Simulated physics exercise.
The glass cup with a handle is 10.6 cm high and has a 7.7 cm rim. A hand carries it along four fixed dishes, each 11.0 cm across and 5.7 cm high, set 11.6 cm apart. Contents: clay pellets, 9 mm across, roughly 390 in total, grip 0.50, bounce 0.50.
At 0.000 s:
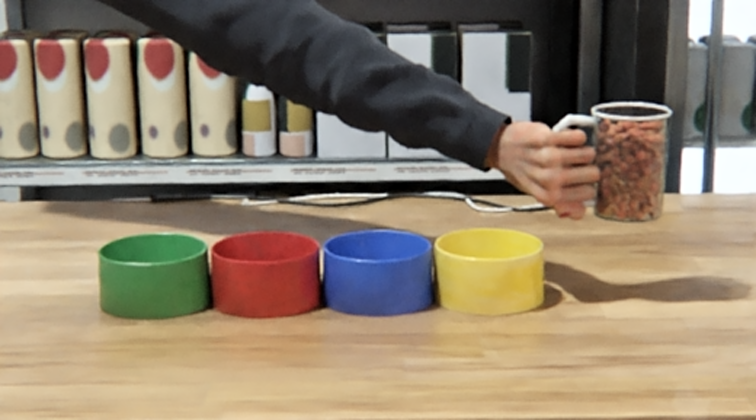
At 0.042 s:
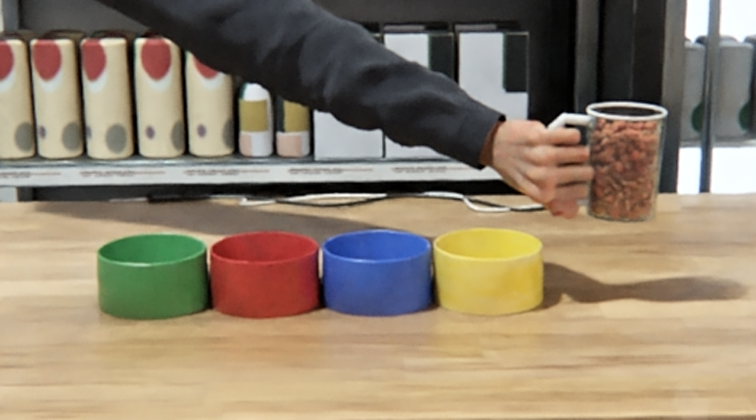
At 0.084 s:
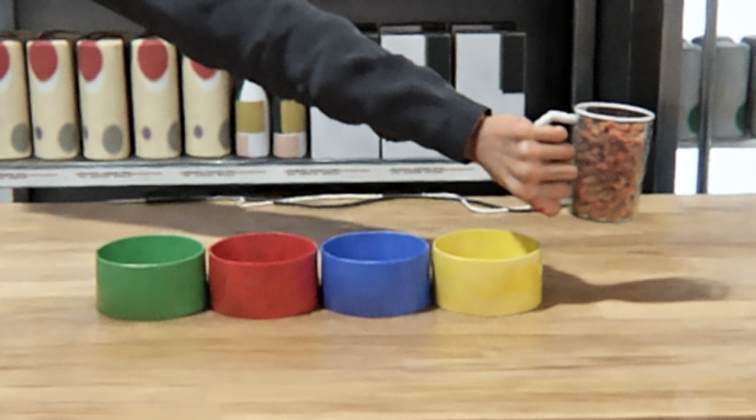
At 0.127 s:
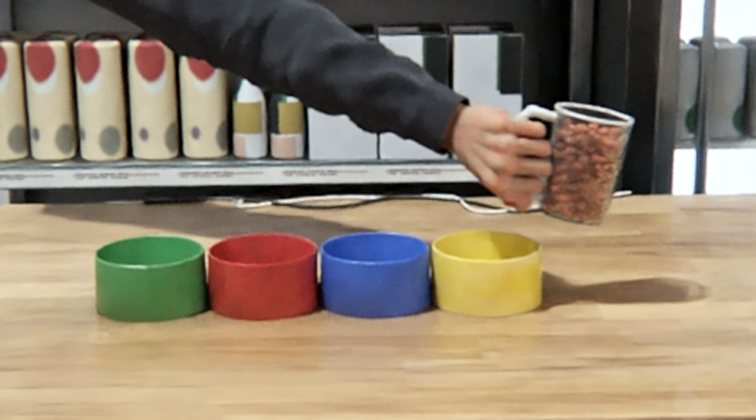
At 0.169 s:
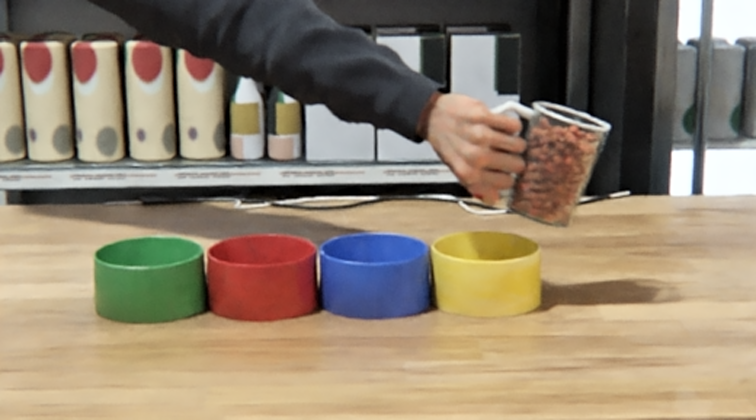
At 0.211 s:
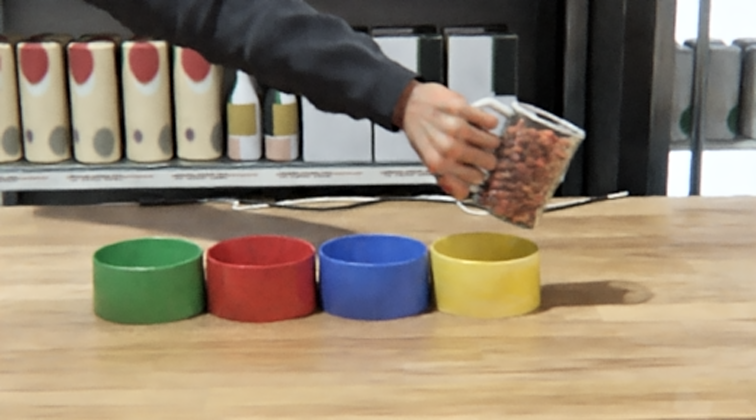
A hand moves a glass cup of reddish-brown pellets left, tilting it rightward near four colored dishes.
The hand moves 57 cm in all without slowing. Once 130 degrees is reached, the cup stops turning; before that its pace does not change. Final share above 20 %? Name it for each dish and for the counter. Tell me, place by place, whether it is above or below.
Red dish: Below the mark; blue dish: Below the mark; green dish: Above the mark; yellow dish: Below the mark; counter: Below the mark.
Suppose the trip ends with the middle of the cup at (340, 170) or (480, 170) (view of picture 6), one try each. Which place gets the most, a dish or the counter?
Most goes to: Blue, then yellow.
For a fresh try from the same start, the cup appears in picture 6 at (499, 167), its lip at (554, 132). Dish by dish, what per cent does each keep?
The red dish keeps 0, the blue dish 0, the green dish 100 and the yellow dish 0.
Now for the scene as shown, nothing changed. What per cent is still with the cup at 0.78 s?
It works out to about 85 per cent of the load.
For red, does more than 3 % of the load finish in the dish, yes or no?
As for red: That's right.
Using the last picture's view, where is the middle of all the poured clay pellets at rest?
Once everything settles, the centre is around (146, 289).
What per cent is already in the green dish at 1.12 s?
Estimate: Near 55 %.
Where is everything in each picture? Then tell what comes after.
In the first picture, cup at (629, 163), tilt 0 degrees, lip at (669, 111), moved 0.0 cm; middle of the pieces at (633, 168); yellow dish at (489, 244); blue dish at (377, 246); red dish at (265, 247); green dish at (153, 249).
In the second picture, cup at (624, 163), tilt 1 degrees, lip at (665, 112), moved 0.5 cm; middle of the pieces at (627, 168).
In the third picture, cup at (608, 164), tilt 5 degrees, lip at (652, 115), moved 2.0 cm; middle of the pieces at (611, 169).
In the fourth picture, cup at (583, 165), tilt 11 degrees, lip at (631, 121), moved 4.5 cm; middle of the pieces at (585, 171).
In the fifth picture, cup at (554, 166), tilt 17 degrees, lip at (607, 127), moved 7.4 cm; middle of the pieces at (556, 172).
In the sixth picture, cup at (526, 167), tilt 24 degrees, lip at (582, 135), moved 10.2 cm; middle of the pieces at (527, 173); yellow dish at (485, 248); blue dish at (373, 249); red dish at (261, 251); green dish at (148, 253). The cup turns about 160 degrees a second and travels 68 cm a second.
After 0.55 s, tilt 78 degrees; cup holds 100 %.
After 0.78 s, tilt 115 degrees; cup holds 85 %, red 10 %, green 5 %.
After 1.12 s, tilt 130 degrees; cup holds 25 %, red 10 %, green 55 %.
In the end, at 1.8 s, red 10 %, blue 0 %, green 85 %, yellow 0 %, counter 10 %.
